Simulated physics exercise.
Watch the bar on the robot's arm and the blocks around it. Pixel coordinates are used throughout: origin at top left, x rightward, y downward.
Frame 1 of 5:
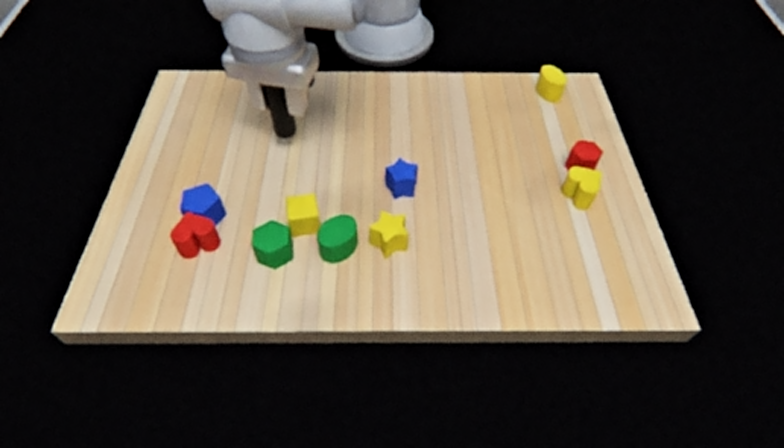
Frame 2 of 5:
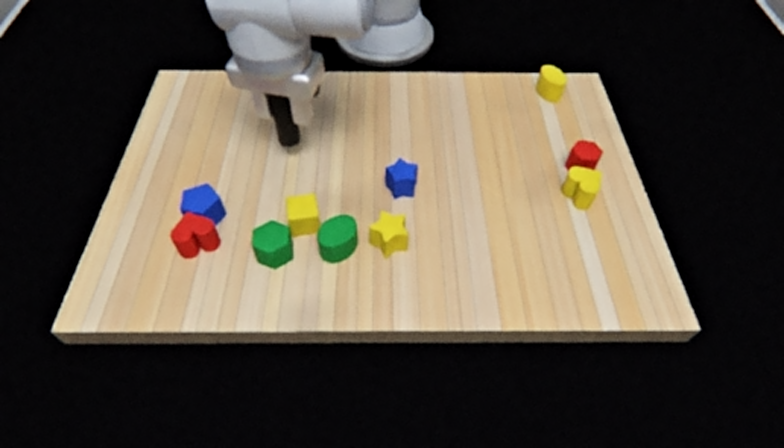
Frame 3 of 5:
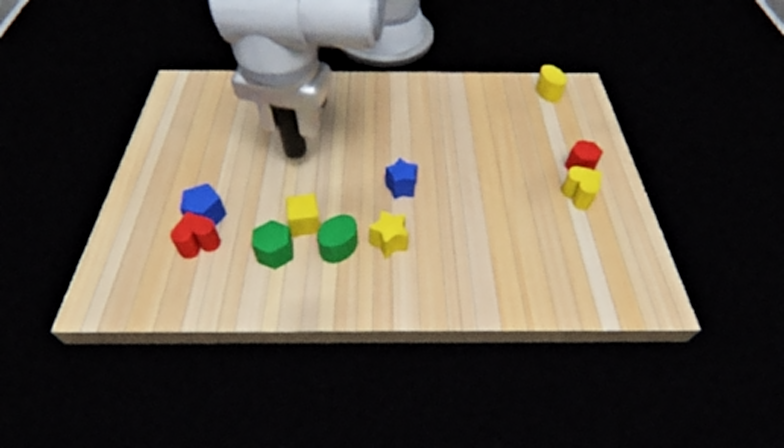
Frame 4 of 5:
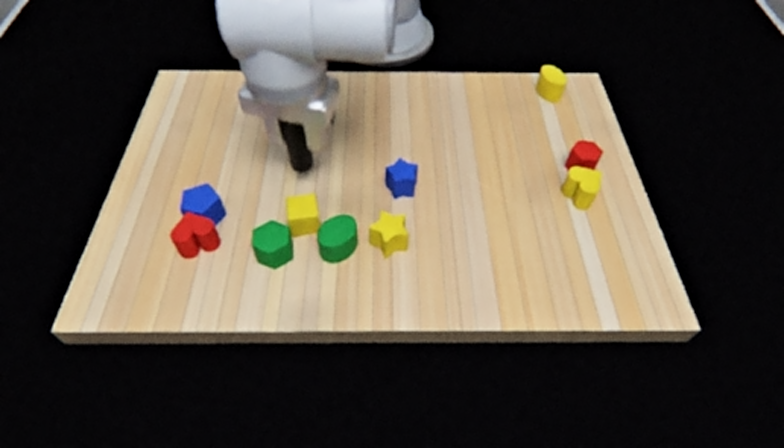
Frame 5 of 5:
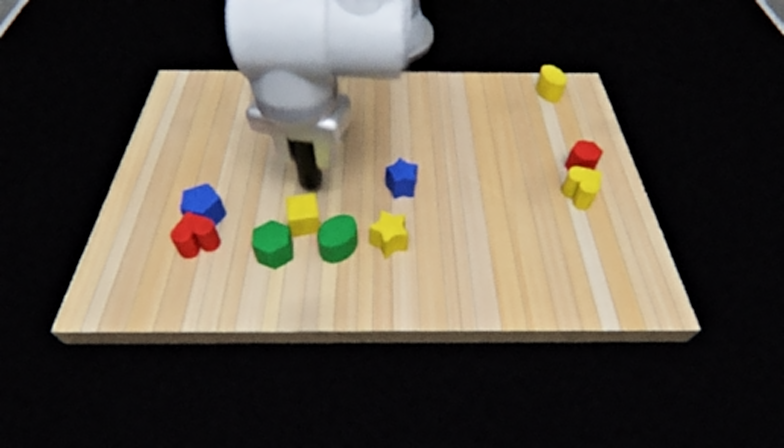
On a wooden board scattered with red, blue, green and yellow blocks, a robot arm moved its dark bar forward and slightly right, nearing the yellow square block, while all the blocks stayed still.
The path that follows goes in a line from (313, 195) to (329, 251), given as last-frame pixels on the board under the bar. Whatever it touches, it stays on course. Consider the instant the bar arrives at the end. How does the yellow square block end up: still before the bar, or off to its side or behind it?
Fallen away.
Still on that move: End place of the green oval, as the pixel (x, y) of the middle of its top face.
The top centre is at (350, 249).
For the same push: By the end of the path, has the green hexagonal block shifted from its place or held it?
It ends up somewhere else.
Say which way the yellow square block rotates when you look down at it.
Viewed from the top, it goes clockwise.
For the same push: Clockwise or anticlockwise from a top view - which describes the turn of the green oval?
The sense of turning is anti-clockwise.
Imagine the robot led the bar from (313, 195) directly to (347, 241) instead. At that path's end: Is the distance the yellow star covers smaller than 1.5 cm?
My answer is yes.
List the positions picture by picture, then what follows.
In the first picture, bar tip (286, 132); block tops, green hexagonal block (271, 236); yellow square block (302, 206); green oval (337, 230); yellow star (390, 225).
In the second picture, bar (290, 141); blocks unchanged.
In the third picture, bar (296, 152); blocks unchanged.
In the fourth picture, bar (303, 166); blocks unchanged.
In the fifth picture, bar (311, 183); green hexagonal block (271, 236); yellow square block (302, 206); green oval (337, 230); yellow star (390, 225).
What follows on the original path. Halfway along, bar (319, 211); green hexagonal block (265, 239); yellow square block (298, 221), turned 50° clockwise.
At the end, bar (327, 240); green hexagonal block (260, 242); yellow square block (294, 233), turned 90° clockwise; green oval (350, 249), turned 25° anticlockwise; yellow star in place.
